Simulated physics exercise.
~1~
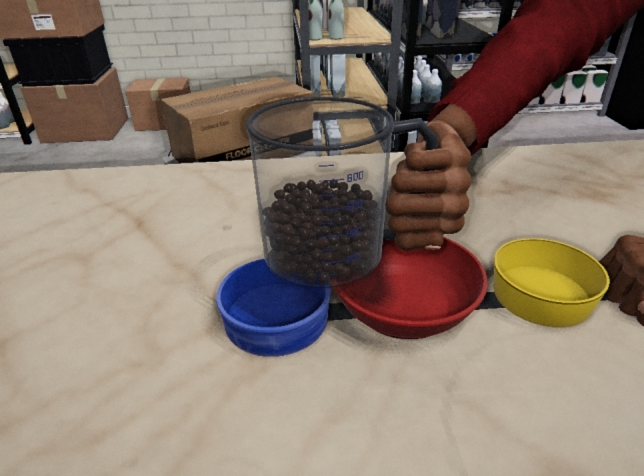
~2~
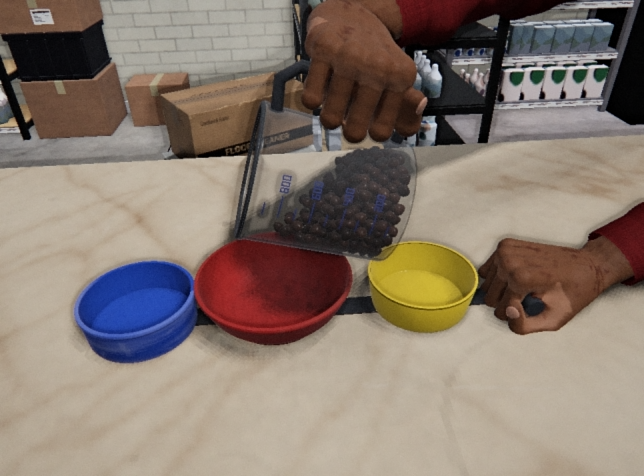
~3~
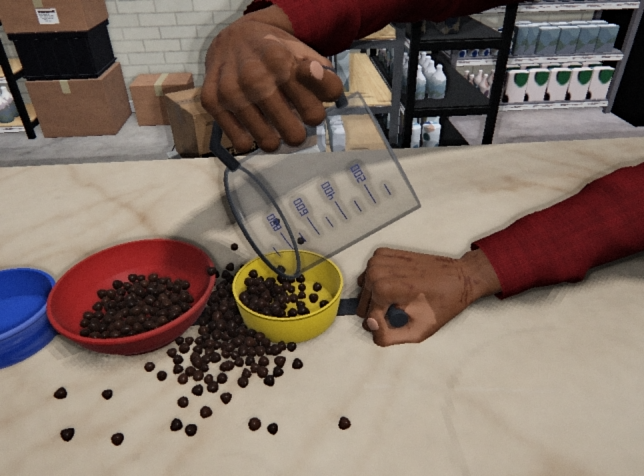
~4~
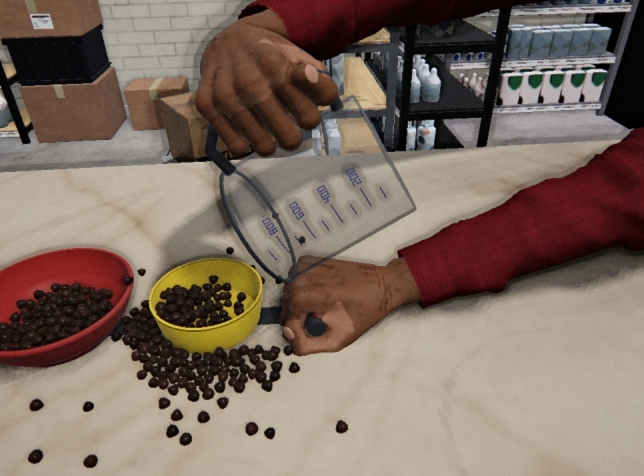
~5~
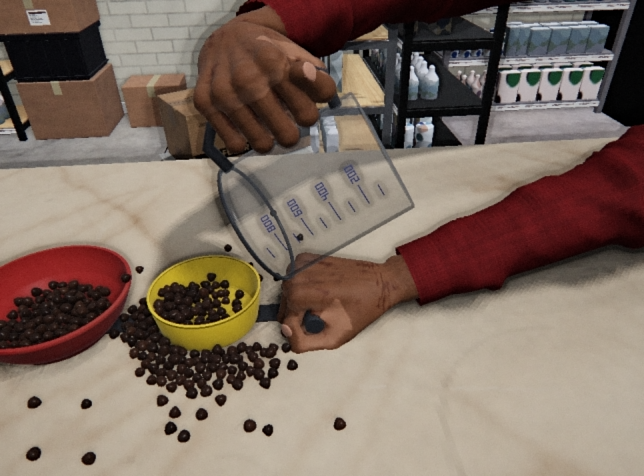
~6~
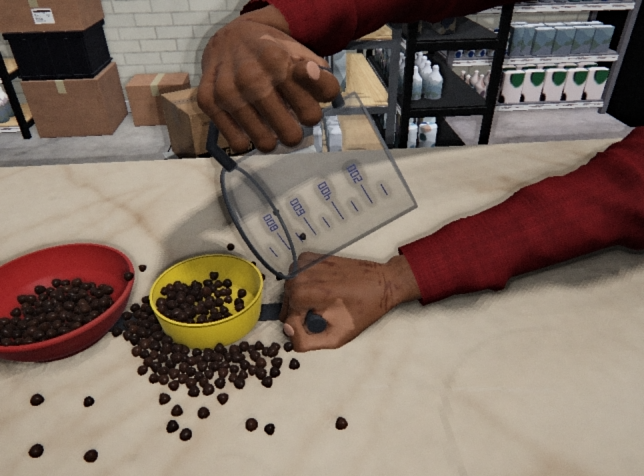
Dark beans pour from a tipped clear jug into sliding red and yellow dishes, many spilling.
